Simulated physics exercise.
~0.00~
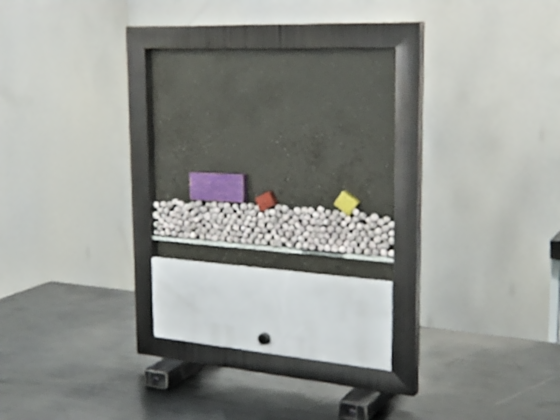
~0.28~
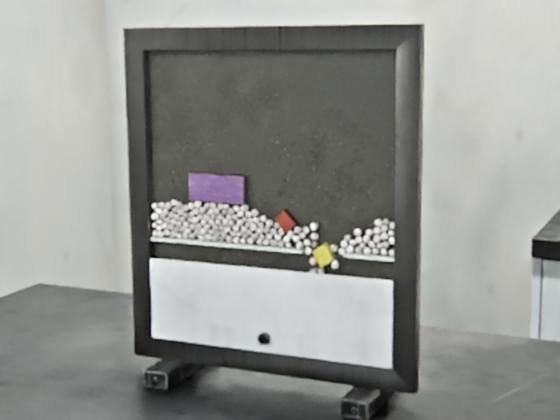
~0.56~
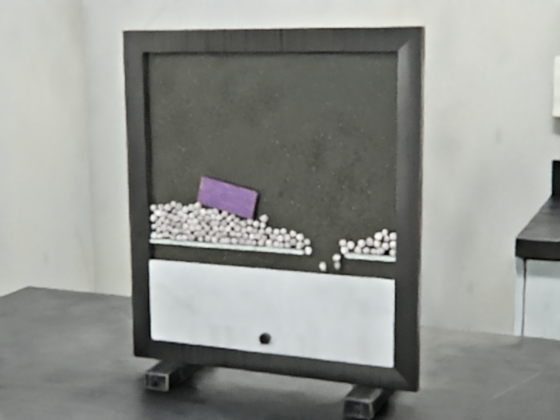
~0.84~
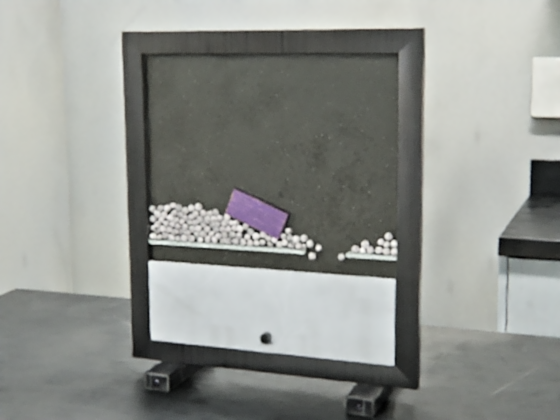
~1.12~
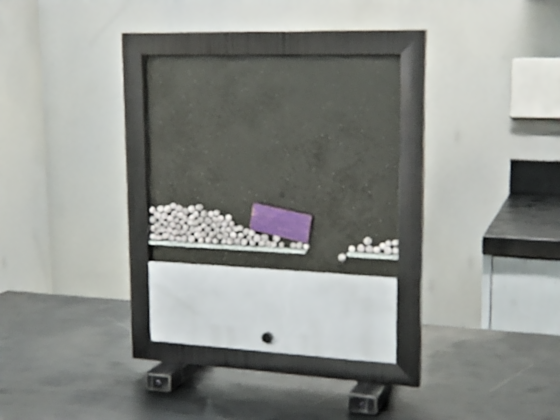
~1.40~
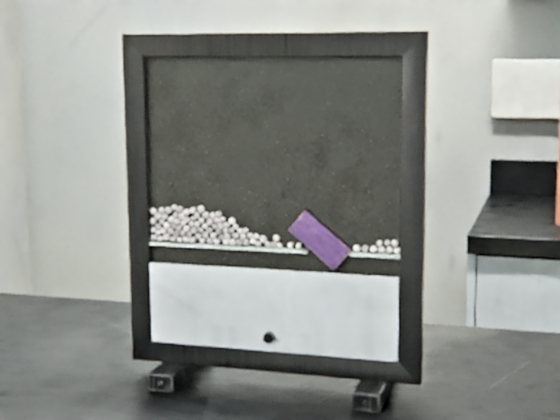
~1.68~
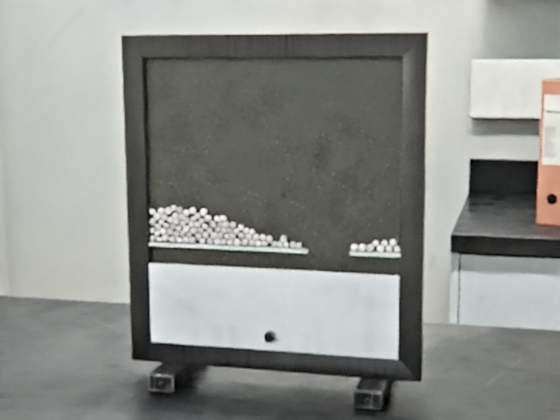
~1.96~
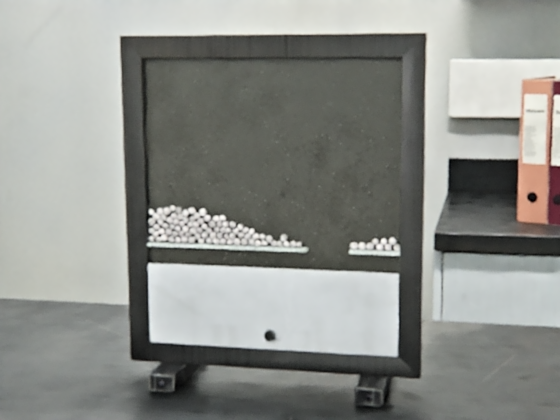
White beads draining through a gap in an upright case, yellow and red blocks dropping out, then purple, leaving two heaps.
